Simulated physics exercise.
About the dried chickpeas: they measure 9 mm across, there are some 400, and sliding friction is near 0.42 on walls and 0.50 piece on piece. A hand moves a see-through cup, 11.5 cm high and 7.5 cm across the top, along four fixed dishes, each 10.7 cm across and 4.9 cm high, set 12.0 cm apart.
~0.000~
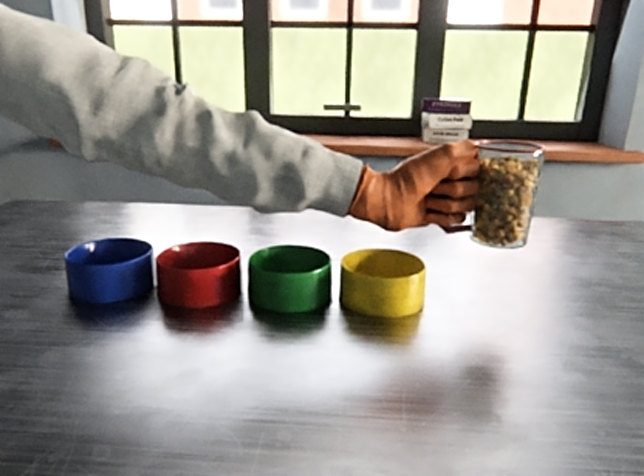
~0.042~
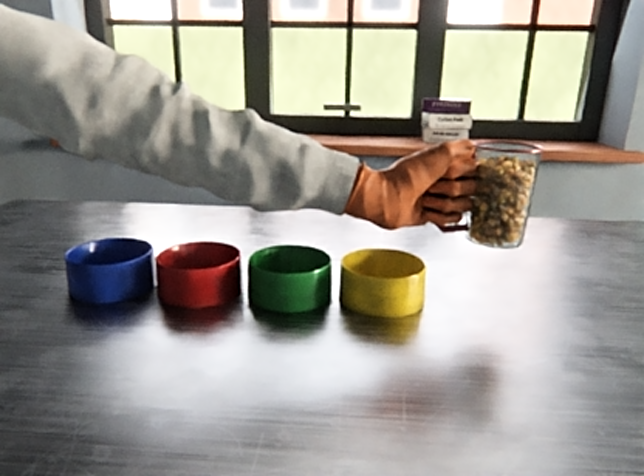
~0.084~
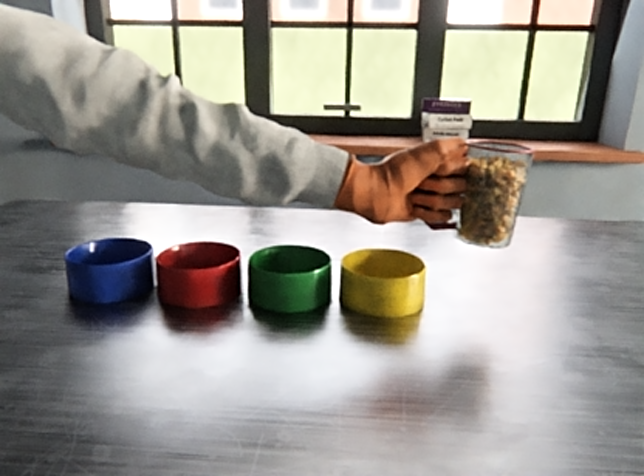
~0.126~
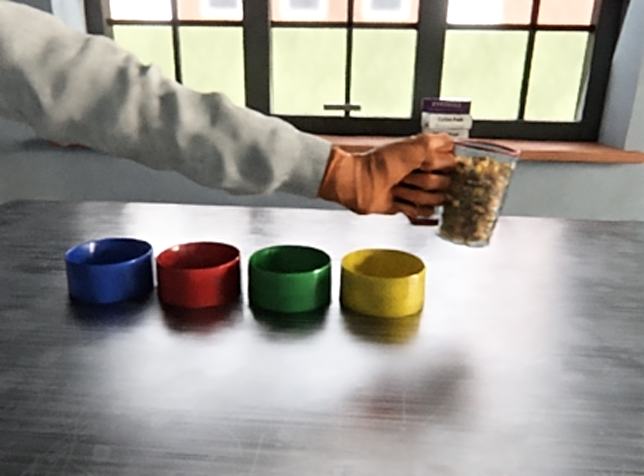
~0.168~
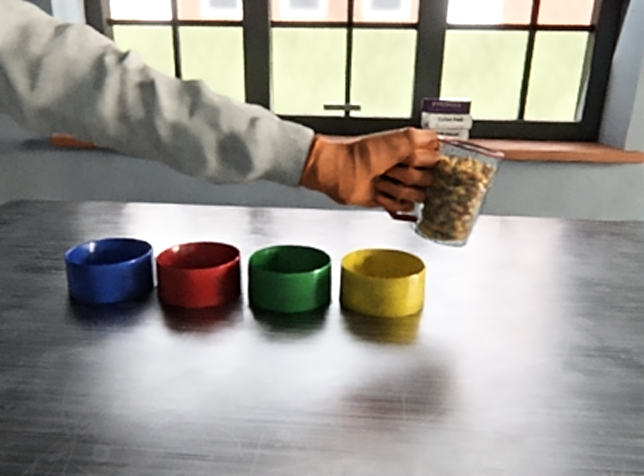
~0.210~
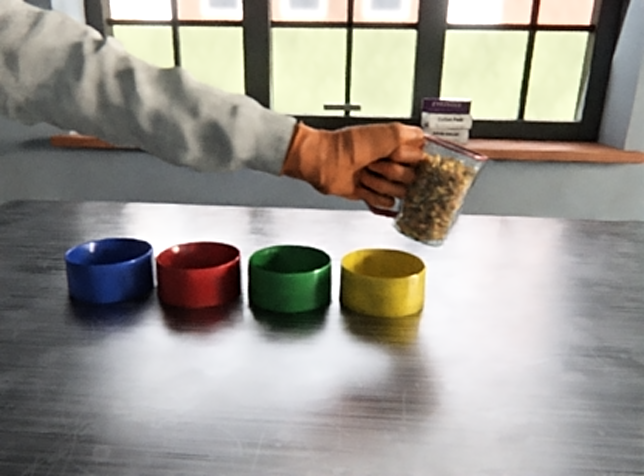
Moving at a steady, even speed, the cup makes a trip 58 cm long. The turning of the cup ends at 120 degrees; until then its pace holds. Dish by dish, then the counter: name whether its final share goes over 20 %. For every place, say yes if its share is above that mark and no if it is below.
Red: No, blue: Yes, green: No, yellow: No, counter: No.
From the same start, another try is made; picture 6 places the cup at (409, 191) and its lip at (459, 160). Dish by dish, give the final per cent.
Then red 0, blue 100, green 0, and yellow 0.
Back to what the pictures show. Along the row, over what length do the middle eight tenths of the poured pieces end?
Roughly 7 cm.
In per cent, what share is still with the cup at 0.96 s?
90 %.
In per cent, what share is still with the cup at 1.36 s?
Roughly 40 in a hundred.
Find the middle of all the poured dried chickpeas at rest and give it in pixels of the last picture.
When it all comes to rest, the middle is near (113, 268).
Then, at 0.66 s, tilt 73 degrees; cup holds 100 %.
After 0.96 s, tilt 109 degrees; cup holds 90 %, red 5 %.
After 1.36 s, tilt 120 degrees; cup holds 40 %, red 5 %, blue 50 %.
By 2.2 s all is still; red 5 %, blue 90 %, green 0 %, yellow 0 %, counter 0 %.
